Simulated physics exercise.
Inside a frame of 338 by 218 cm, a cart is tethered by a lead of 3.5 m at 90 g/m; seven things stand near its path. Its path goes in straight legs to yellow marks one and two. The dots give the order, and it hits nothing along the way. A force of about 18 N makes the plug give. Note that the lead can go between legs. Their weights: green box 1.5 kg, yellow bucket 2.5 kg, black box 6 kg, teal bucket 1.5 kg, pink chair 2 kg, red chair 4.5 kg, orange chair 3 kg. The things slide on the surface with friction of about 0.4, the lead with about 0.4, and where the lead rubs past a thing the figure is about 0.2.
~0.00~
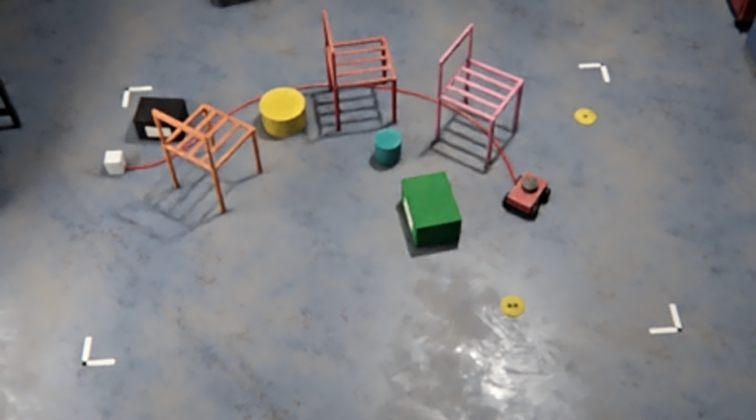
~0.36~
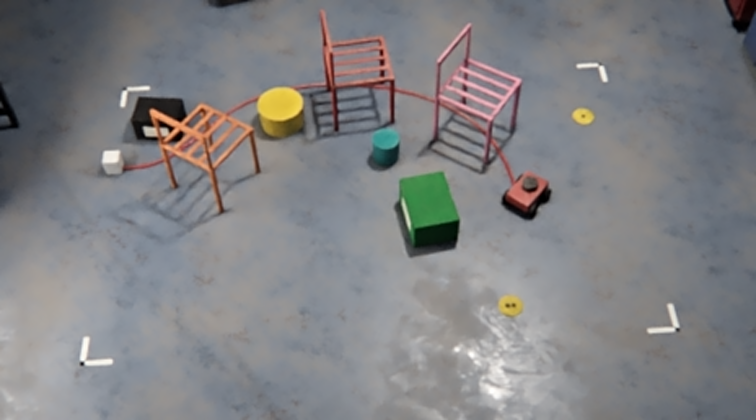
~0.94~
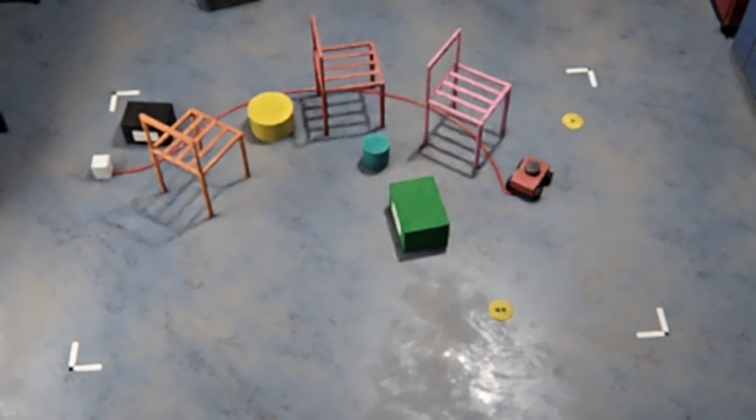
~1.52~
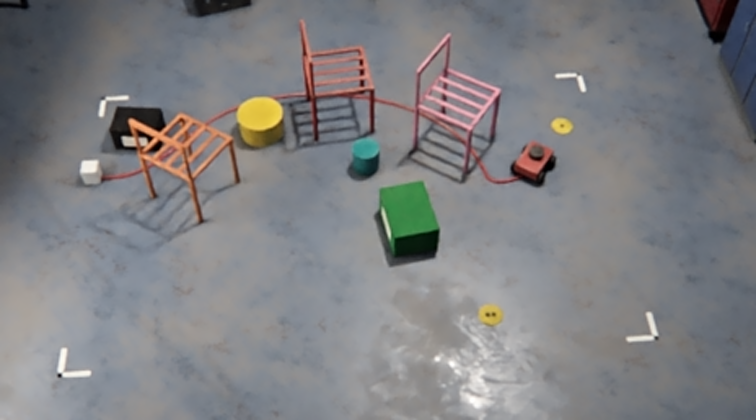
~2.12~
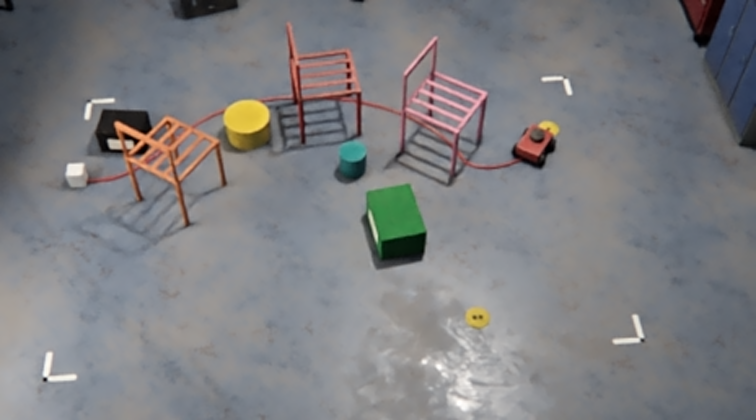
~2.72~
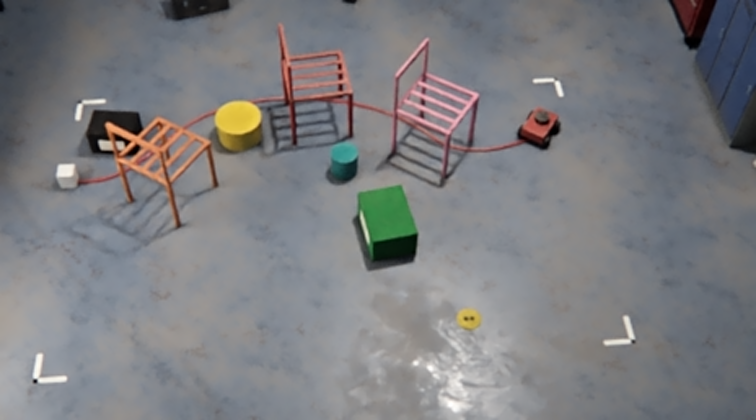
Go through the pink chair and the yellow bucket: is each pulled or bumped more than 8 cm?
Pink chair: Yes, yellow bucket: No.
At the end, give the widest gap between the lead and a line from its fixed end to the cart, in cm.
Some 100 cm.
After 4.0 s, cart at (526, 168), lead slack at the fixed end; nothing else has moved.
After 5.2 s, cart at (507, 216), lead slack at the fixed end; nothing else has moved.
After 6.5 s, cart at (483, 264), 12 N at the fixed end; pink chair 6 cm off its start at (429, 106).
After 7.8 s, cart at (464, 308), 16 N at the fixed end; pink chair 25 cm off its start, red chair 11 cm off its start.
After 8.2 s, cart at (464, 308), 16 N at the fixed end; pink chair 25 cm off its start at (409, 122), yellow bucket 0 cm off its start at (238, 117), red chair 11 cm off its start at (314, 87).
